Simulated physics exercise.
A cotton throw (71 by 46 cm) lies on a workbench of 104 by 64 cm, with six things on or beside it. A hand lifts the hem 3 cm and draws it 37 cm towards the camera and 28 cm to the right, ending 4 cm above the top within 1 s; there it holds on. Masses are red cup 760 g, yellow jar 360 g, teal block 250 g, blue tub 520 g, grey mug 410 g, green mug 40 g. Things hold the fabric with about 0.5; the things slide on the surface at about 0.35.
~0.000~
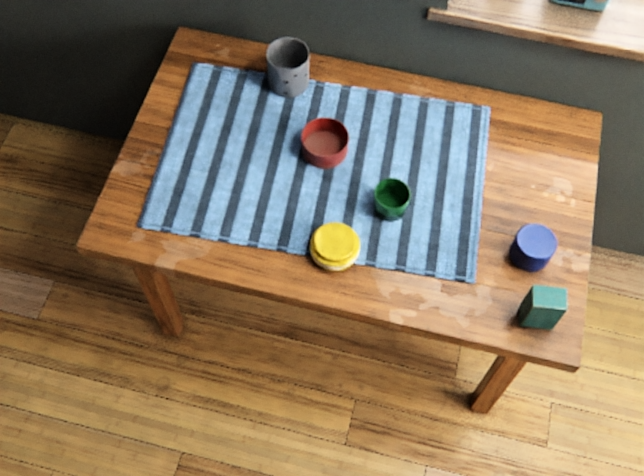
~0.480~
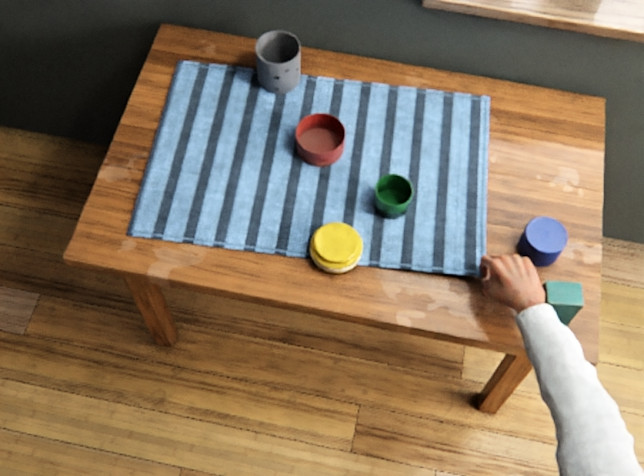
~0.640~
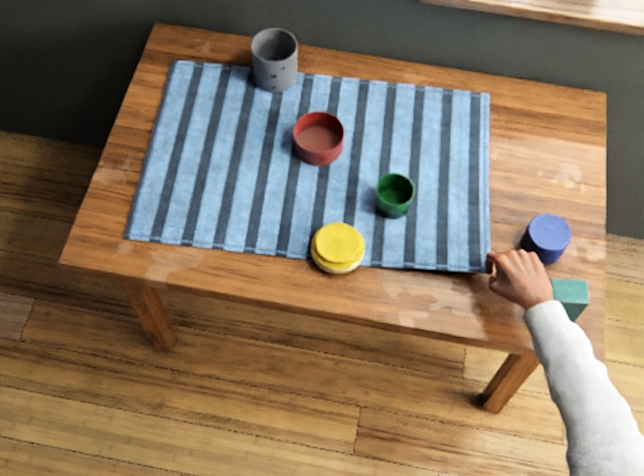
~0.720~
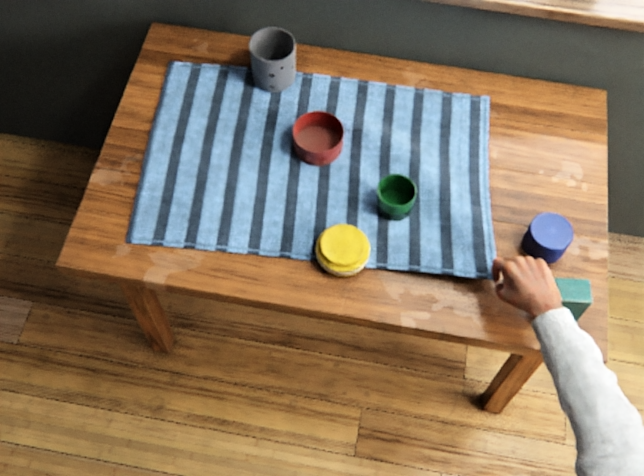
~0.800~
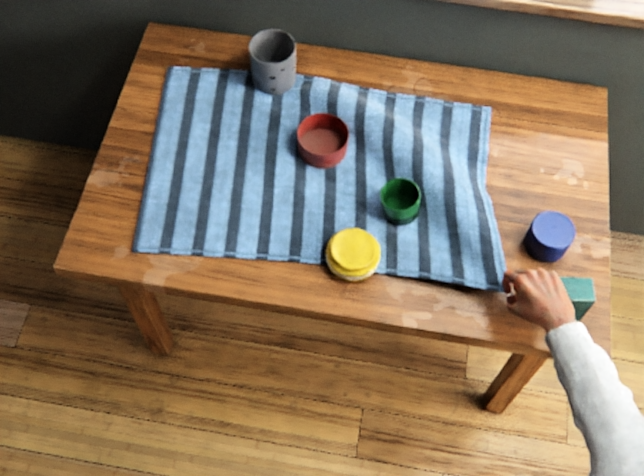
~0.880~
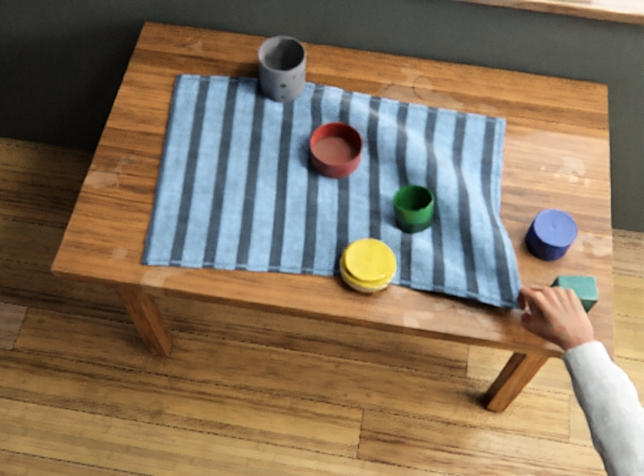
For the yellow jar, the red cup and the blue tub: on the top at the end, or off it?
The yellow jar goes over the edge, the red cup keeps to the top, the blue tub stays on.
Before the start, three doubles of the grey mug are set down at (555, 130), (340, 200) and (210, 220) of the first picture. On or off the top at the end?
In that order: Stays up, drops off, falls off.
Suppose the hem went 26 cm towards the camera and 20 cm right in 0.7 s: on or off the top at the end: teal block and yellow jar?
In that case: Teal block stays up, yellow jar falls off.
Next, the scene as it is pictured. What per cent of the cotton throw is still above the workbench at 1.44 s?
About 60 per cent.
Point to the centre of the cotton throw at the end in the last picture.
Near (474, 328).
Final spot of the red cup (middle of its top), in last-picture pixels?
At about (486, 301).
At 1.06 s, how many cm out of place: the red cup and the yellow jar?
About: Red cup 20 cm, yellow jar 20 cm.
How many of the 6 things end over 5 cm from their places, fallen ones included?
5 of them.
After 1.1 s, 95 % of the cotton throw is still over the top; red cup 19 cm off its start, yellow jar 18 cm off its start, grey mug 19 cm off its start.
After 1.2 s, 75 % of the cotton throw is still over the top; yellow jar over the edge, red cup 31 cm off its start, grey mug 32 cm off its start.
After 1.4 s, 60 % of the cotton throw is still over the top; yellow jar over the edge, red cup 42 cm off its start at (468, 278), grey mug 43 cm off its start at (428, 167).
After 1.6 s, 55 % of the cotton throw is still over the top; red cup 47 cm off its start, yellow jar over the edge, grey mug 49 cm off its start.
After 3.2 s, 50 % of the cotton throw is still over the top; red cup 48 cm off its start at (486, 301), yellow jar over the edge, blue tub 0 cm off its start at (556, 227), grey mug 49 cm off its start at (446, 188).
